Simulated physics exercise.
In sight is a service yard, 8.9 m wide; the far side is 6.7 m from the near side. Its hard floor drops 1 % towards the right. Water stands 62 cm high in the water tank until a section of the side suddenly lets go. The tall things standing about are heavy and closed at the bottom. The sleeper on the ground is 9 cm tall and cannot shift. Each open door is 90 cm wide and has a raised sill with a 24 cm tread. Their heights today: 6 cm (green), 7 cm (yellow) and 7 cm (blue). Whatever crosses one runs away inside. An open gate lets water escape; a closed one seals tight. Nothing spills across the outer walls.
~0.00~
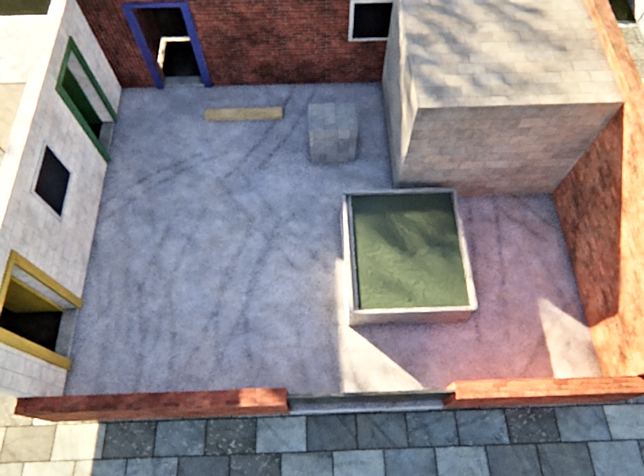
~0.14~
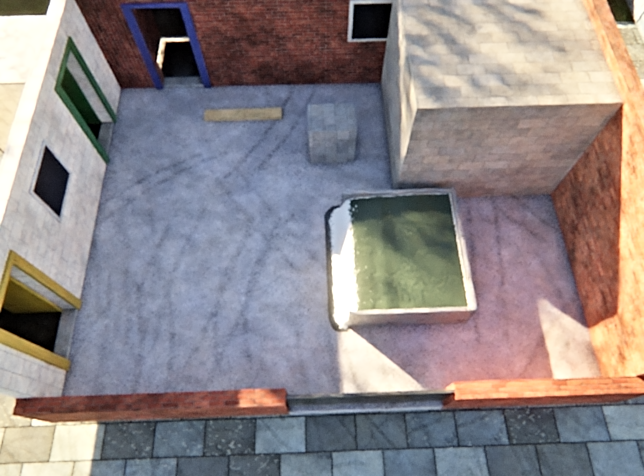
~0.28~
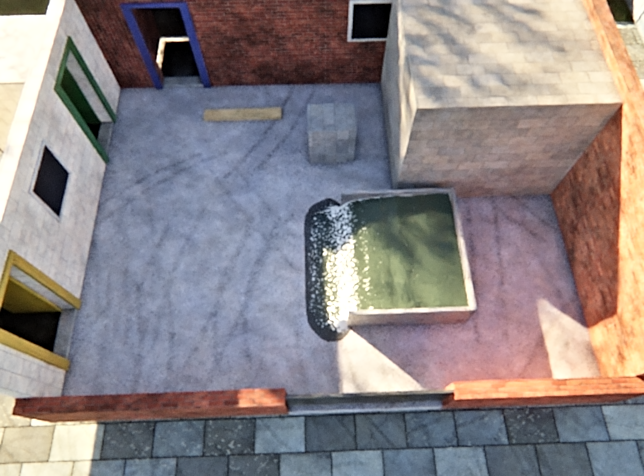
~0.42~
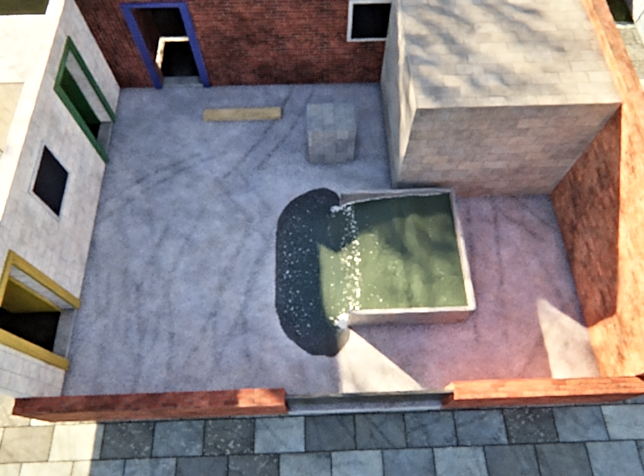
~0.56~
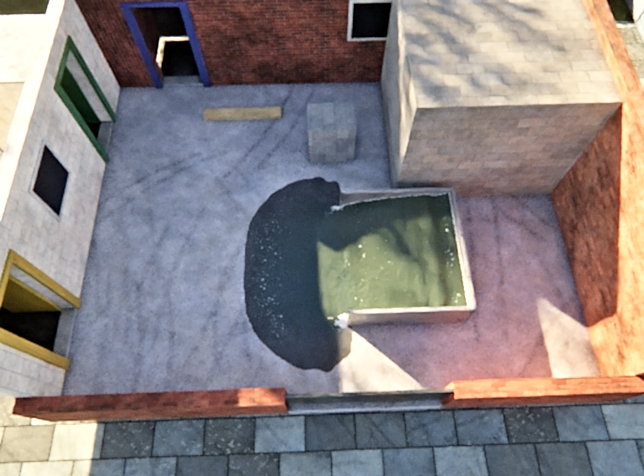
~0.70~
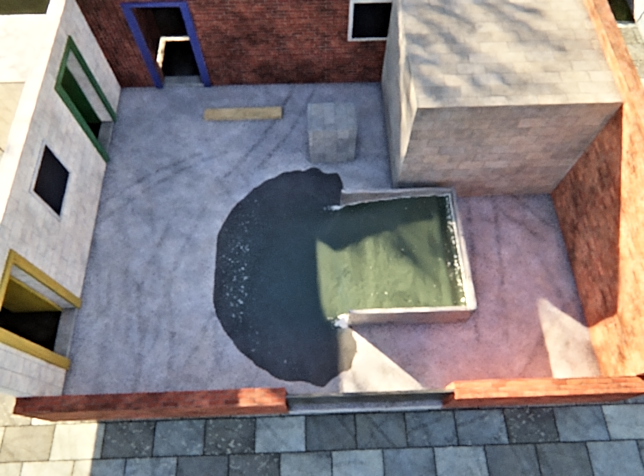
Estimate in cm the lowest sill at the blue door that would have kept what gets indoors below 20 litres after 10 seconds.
At least 9 cm or so.
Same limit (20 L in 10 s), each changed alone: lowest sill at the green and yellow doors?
About 8.5 cm at green and 20 cm at yellow.
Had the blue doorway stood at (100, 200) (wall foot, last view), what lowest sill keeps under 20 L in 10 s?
Roughly 14.5 cm.
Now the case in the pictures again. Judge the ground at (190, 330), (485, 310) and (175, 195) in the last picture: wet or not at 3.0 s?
In turn: Under water, still dry, under water.
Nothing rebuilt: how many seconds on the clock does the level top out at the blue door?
Around 5.0 s.
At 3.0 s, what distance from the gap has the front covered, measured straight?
Roughly 6.2 m.
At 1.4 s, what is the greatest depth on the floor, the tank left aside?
About 24 cm.
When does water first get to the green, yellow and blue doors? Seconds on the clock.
Arrival: Green 2.6 s, yellow 1.6 s, blue 3.2 s.
After 1.4 s water covers 40 % of the floor, deepest (24 cm) near (334, 289); it has not reached the blue door.
After 3.0 s water covers 55 % of the floor, deepest (32 cm) near (61, 403); it has not reached the blue door.
After 10.0 s water covers 85 % of the floor, deepest (18 cm) near (391, 170); 6 cm at the blue door, 43 litres in over its 7 cm sill.
At the blue door as built, the water arrived by 3.3 s and peaked near 13 cm at 5.0 s.
Run again over the same 10 s with other heights there, 36 litres in over 7.5 cm, 13 litres over 10 cm. The limit of 20 litres is kept from about 9 cm up.
